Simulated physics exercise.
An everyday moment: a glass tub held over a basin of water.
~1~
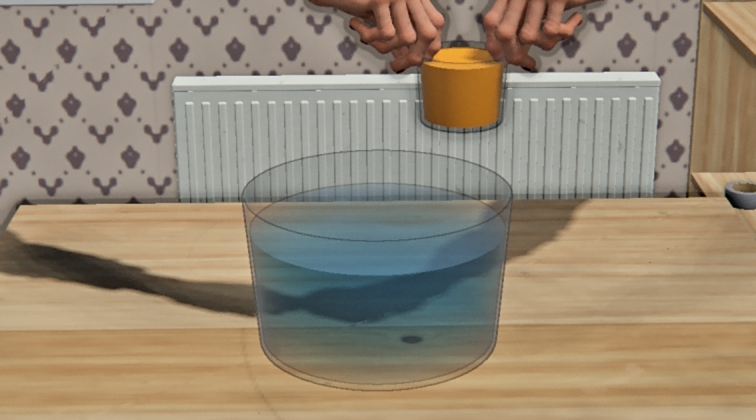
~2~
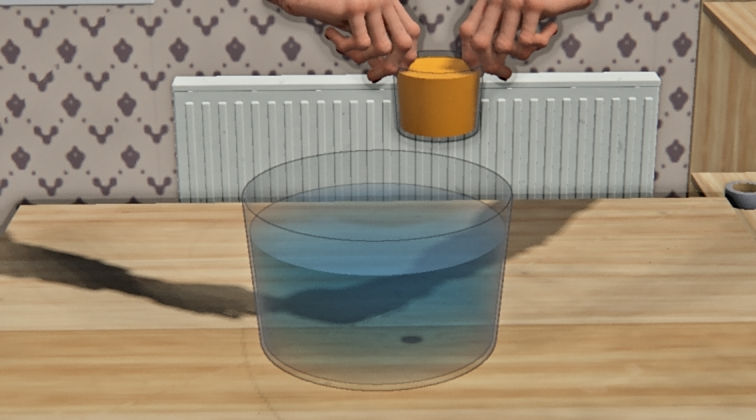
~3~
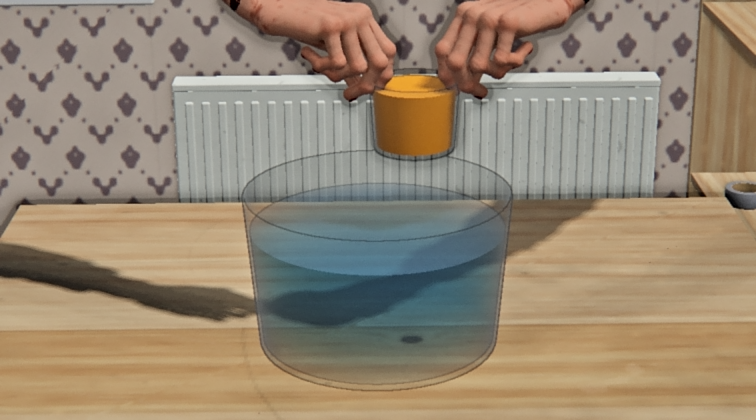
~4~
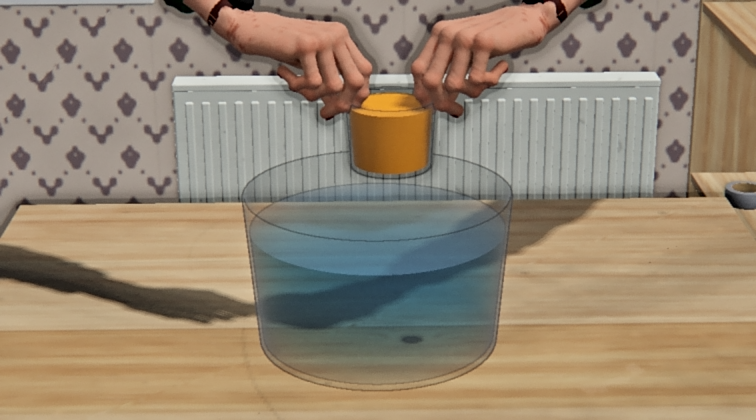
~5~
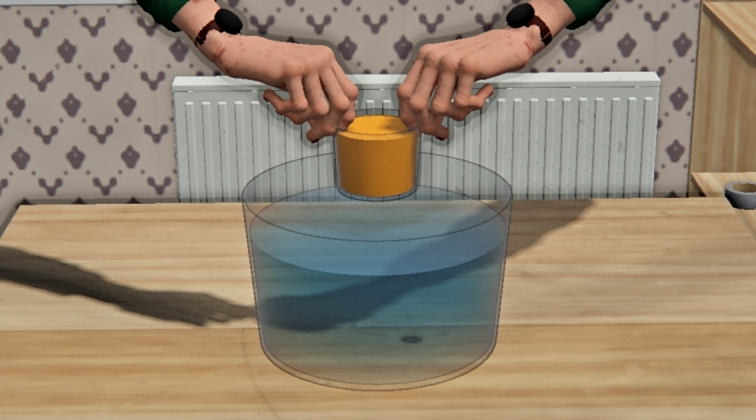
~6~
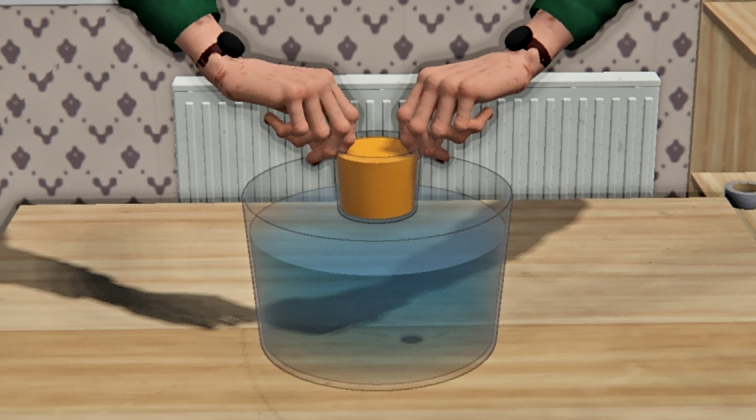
At a wooden table by a radiator, two hands lower a small orange tub leftward and down over a clear basin of water.
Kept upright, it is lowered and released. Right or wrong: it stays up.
Wrong.
Next, the tub dips into the water.
After that, water pours in over its rim.
Finally, the tub lies on the bottom.
